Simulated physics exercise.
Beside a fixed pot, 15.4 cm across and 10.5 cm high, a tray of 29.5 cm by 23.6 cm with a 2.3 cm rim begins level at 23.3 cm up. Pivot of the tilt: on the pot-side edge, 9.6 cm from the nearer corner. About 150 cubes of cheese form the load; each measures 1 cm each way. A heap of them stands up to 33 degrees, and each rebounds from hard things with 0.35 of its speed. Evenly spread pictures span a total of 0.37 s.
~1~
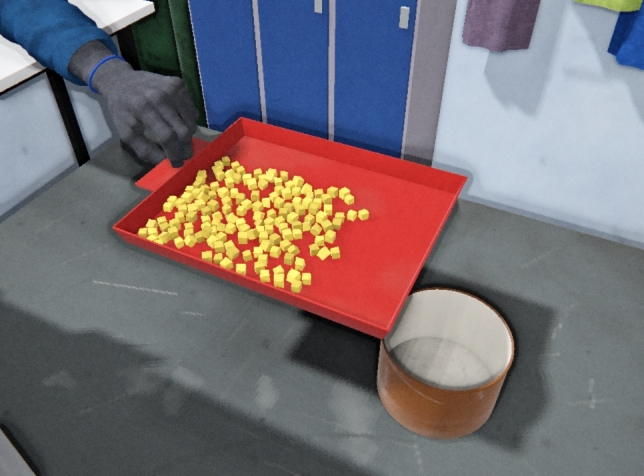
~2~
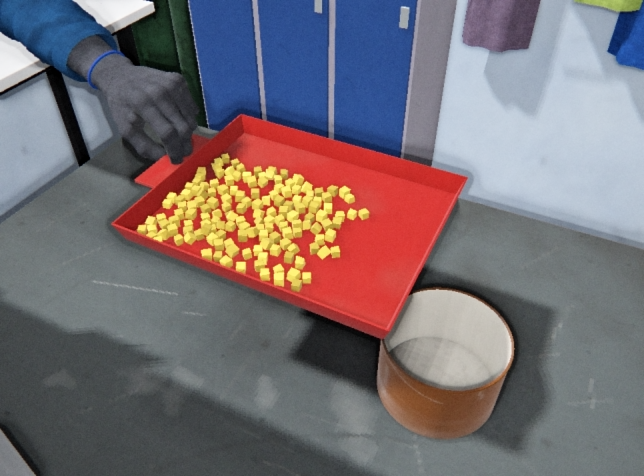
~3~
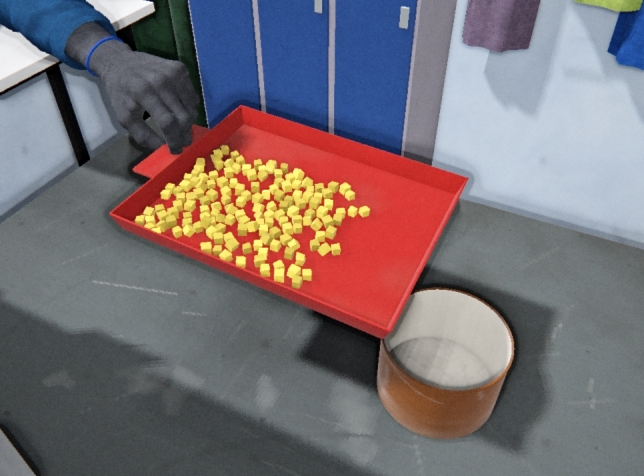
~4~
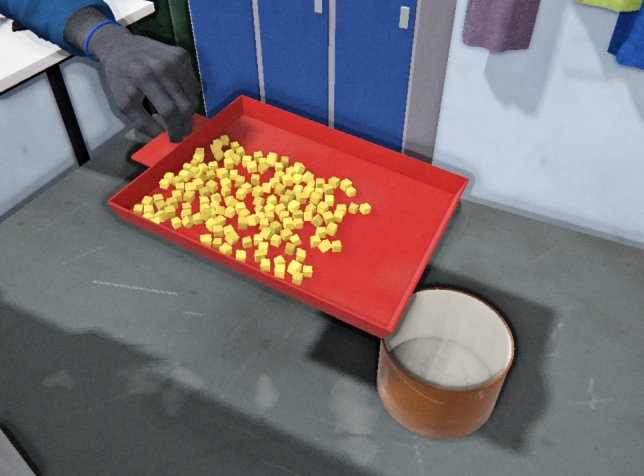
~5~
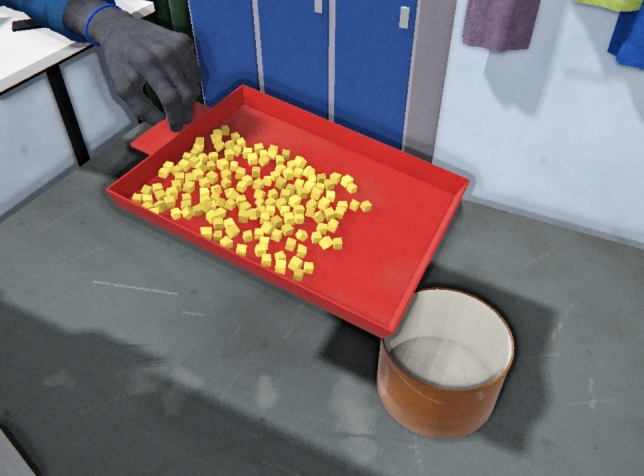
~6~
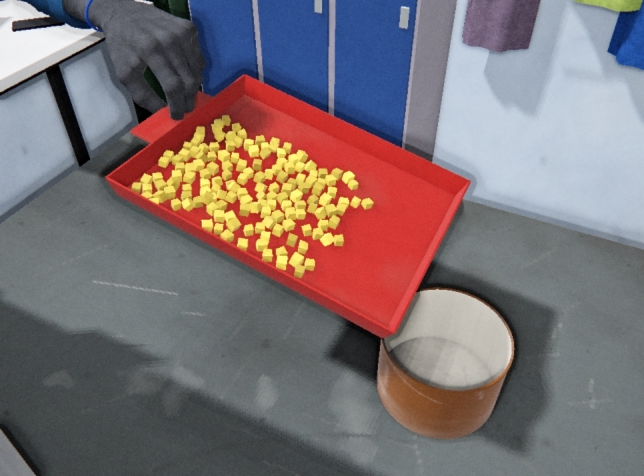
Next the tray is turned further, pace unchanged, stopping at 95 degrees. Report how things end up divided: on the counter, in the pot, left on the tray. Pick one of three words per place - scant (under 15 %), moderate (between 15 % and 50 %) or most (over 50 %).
My call is counter: Moderate, pot: Most, left on the tray: Scant.
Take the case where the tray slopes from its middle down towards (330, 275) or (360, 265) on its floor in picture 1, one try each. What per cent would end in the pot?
I'd put it at about 0 per cent for the first tilt and about 5 per cent for the second.
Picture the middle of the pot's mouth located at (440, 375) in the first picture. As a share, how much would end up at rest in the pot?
About 60 per cent.
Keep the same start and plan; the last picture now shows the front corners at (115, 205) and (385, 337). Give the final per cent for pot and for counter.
In the pot: 0 per cent; on the counter: 95 per cent.
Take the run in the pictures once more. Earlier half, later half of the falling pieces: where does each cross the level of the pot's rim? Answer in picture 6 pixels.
I'd mark about (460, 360) for the first half, then (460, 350) for the second.
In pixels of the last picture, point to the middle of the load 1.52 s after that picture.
Expected load position: Near (433, 259).
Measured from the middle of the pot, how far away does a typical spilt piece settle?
That comes to near 20 cm.
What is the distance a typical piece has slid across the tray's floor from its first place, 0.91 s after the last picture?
About 18 cm.
Then, 0.91 s after the last picture, tilt 51 degrees; the tray holds 90 %, the pot 0 %.
Then, 1.52 s after the last picture, tilt 76 degrees; the tray holds 65 %, the pot 15 %.
Then, 2.18 s after the last picture, tilt 95 degrees; the tray holds 10 %, the pot 45 %.
In the end, counter 35 %, pot 65 %, tray 0 %.
